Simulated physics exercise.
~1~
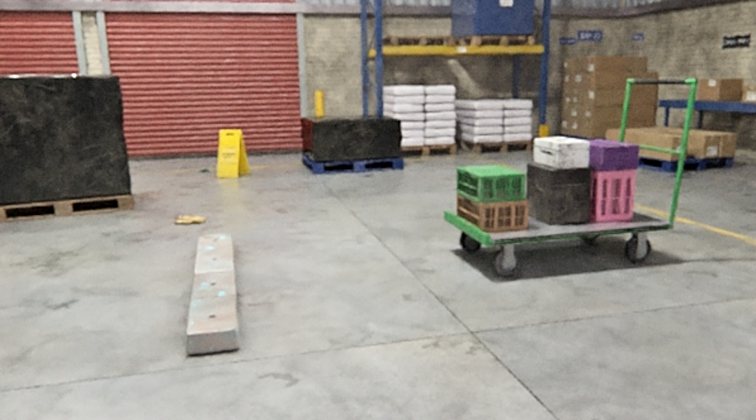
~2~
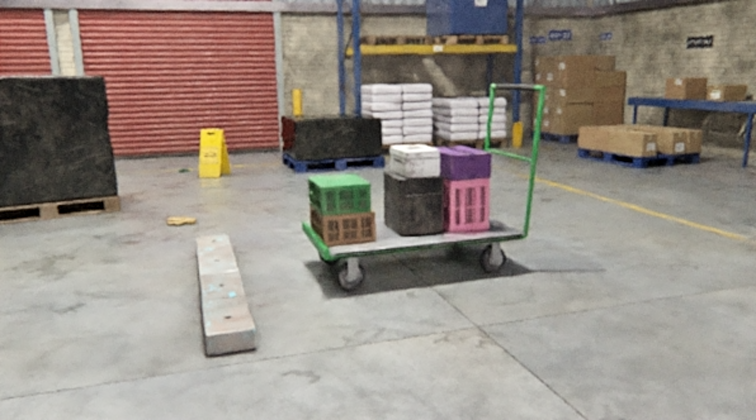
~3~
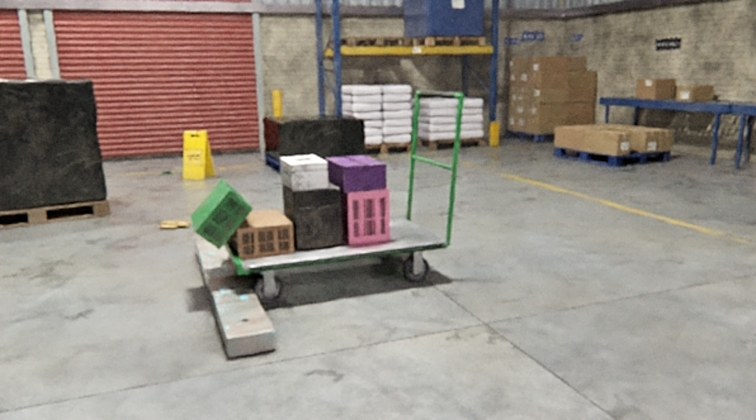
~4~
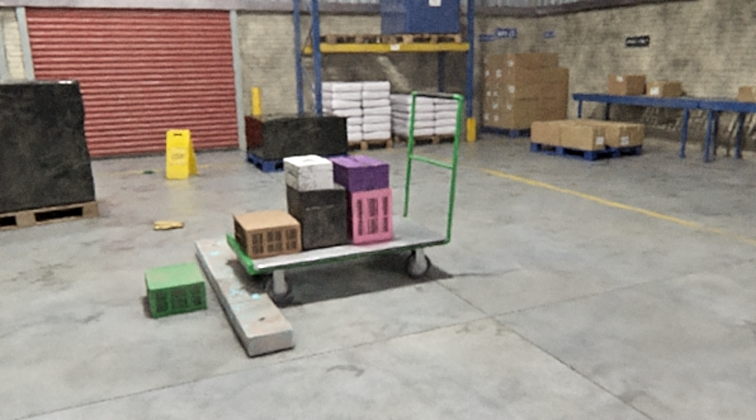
To begin with, a flat cart with a green handle rolls left across a warehouse floor towards a long, pale beam, carrying a green crate stacked on a brown one, a white box on a black one, and a purple parcel on a pink crate. The cart reaches the beam and stops abruptly. The green crate slides off the brown crate and tips over the front edge. It tumbles to the floor and lands upside down on the far side of the beam. The other pieces remain on the cart, which stands still against the beam.
